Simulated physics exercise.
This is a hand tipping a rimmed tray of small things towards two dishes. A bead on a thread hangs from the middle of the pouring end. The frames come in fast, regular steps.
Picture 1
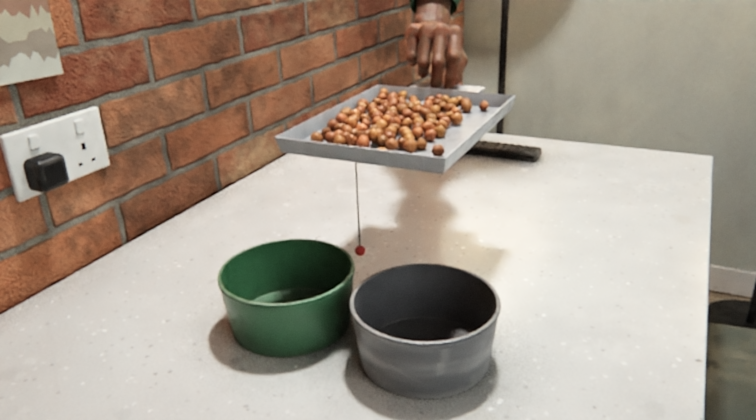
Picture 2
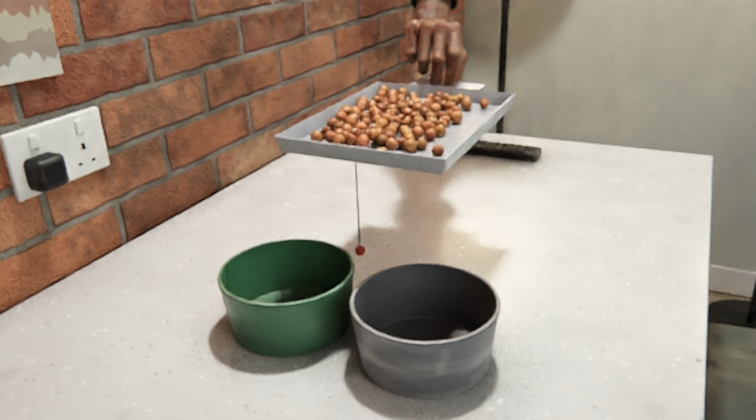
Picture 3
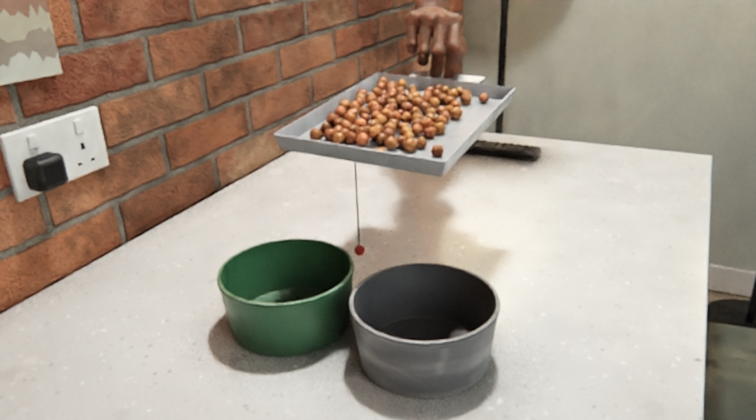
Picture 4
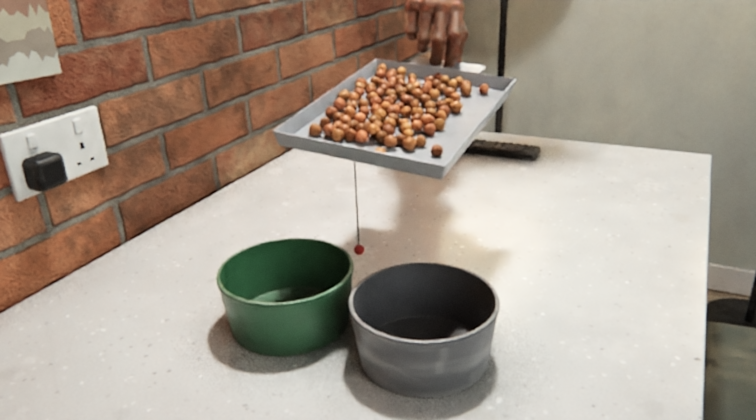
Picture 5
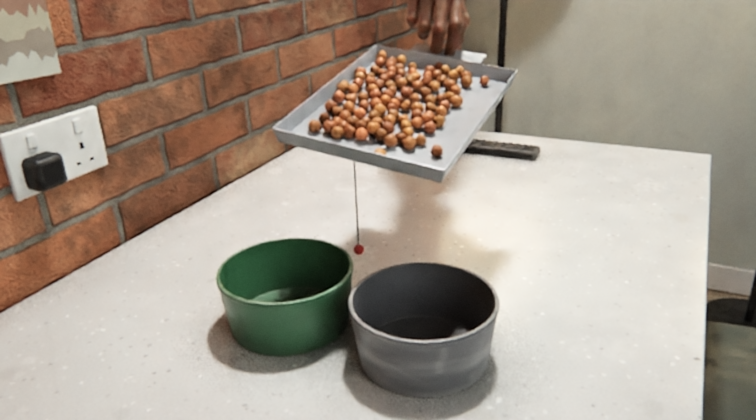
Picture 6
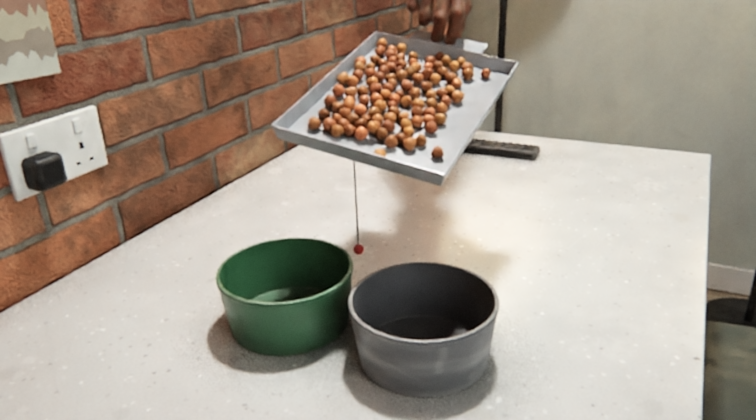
A hand lifts the far end of a gray tray of hazelnuts, steepening its slant.
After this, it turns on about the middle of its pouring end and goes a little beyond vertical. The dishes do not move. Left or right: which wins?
The right dish gets more.
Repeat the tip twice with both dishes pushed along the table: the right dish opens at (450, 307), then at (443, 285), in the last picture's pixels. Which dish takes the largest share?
At the first place the dish on the right, at the second the right one.
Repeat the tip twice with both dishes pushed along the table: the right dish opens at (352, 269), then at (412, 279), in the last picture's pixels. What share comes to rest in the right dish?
In turn 30 and 80 in a hundred.
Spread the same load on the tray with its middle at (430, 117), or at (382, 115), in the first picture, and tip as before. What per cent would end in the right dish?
Near 90 % and 90 %.
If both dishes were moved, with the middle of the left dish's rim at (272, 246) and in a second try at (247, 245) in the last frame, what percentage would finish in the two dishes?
The first gives 70 %, the second 50 %.
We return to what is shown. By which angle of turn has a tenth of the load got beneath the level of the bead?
At about 110°.
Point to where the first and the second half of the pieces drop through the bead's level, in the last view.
At about (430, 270), then at (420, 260).
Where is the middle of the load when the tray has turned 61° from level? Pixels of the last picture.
At about (416, 111).
Soon after the last picture, tray tipped steeply; all on the tray.
A little later, tray tipped right over; nearly all on the tray; a stray few in the right dish.
Later still, tray tipped past a quarter turn; most in the right dish; a stray few in the left dish; a small part outside both.
At rest, tray tipped past a quarter turn; most in the right dish; a stray few in the left dish; a small part outside both.
